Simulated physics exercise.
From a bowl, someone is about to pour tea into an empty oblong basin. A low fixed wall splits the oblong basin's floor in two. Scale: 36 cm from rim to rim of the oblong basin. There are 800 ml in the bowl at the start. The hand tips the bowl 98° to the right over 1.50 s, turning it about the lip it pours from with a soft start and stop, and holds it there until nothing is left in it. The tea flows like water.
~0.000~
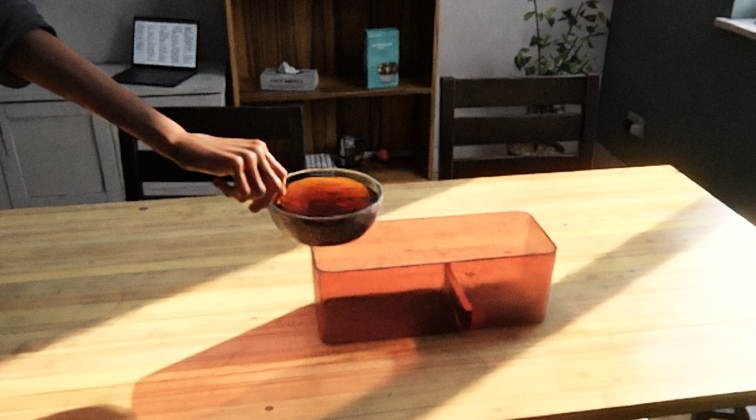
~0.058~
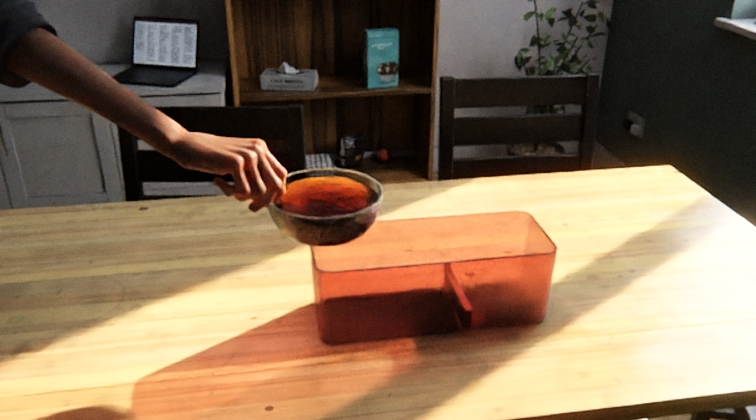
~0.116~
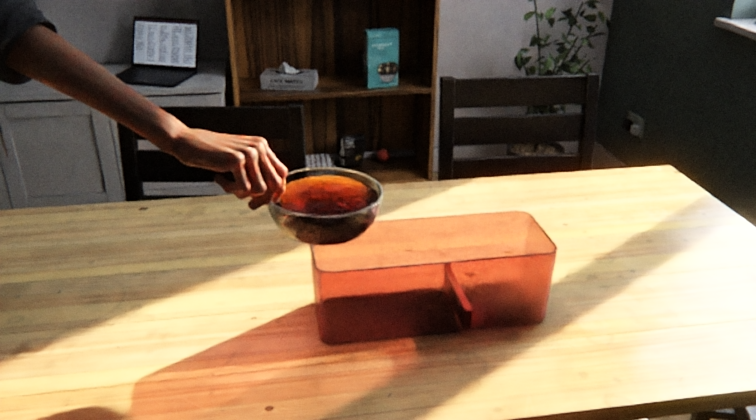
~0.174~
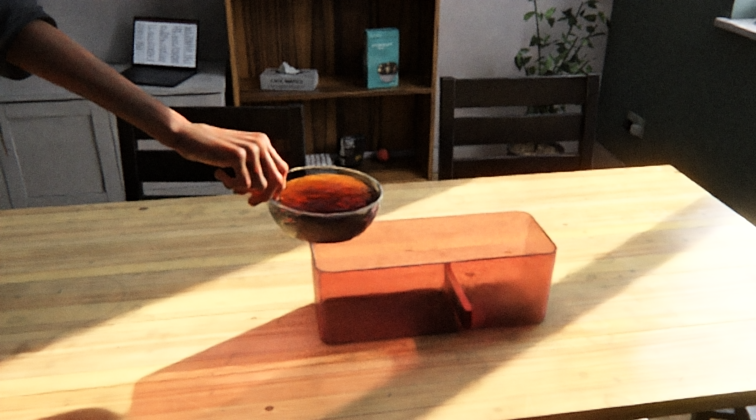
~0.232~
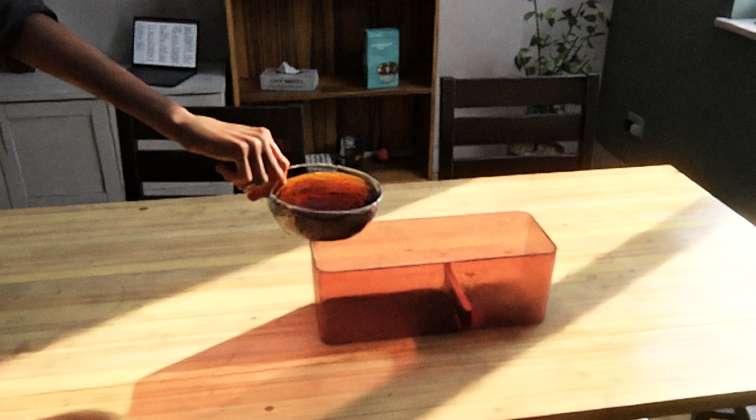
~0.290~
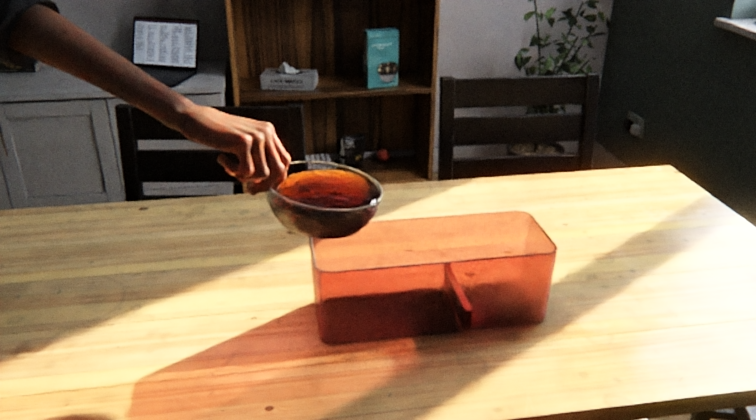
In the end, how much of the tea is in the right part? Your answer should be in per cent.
Roughly 21 percent is in the right part.
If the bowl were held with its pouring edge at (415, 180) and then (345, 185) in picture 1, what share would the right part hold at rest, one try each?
Respectively 75 and 15 %.
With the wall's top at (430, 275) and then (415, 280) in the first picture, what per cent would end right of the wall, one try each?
First 70, then 95 per cent.
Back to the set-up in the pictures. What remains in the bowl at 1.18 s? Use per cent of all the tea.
Close to 4 percent of the total.
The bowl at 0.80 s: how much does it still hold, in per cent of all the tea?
About 46 percent.
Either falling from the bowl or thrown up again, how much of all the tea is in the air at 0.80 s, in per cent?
Estimate: Some 32 % of the total.
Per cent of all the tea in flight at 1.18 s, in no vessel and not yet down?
Around 8 percent of the liquid.
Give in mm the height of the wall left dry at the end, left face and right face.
Left roughly 12 mm; right roughly 24 mm.
Then, 0.80 s in, the tilt is 54° and 47 per cent is still to pour, 22 is left of the wall and 0 right of it.
Then, 1.18 s in, the tilt is 87° and 4 per cent is still to pour, 72 is left of the wall and 16 right of it.
Then, 1.57 s in, the tilt is 98° and 0 per cent is still to pour, 82 is left of the wall and 17 right of it.
Then, 2.00 s in, the tilt is 98° and 0 per cent is still to pour, 79 is left of the wall and 21 right of it.
Finally, 78 per cent lies left of the wall, 21 right of it and 1 outside.
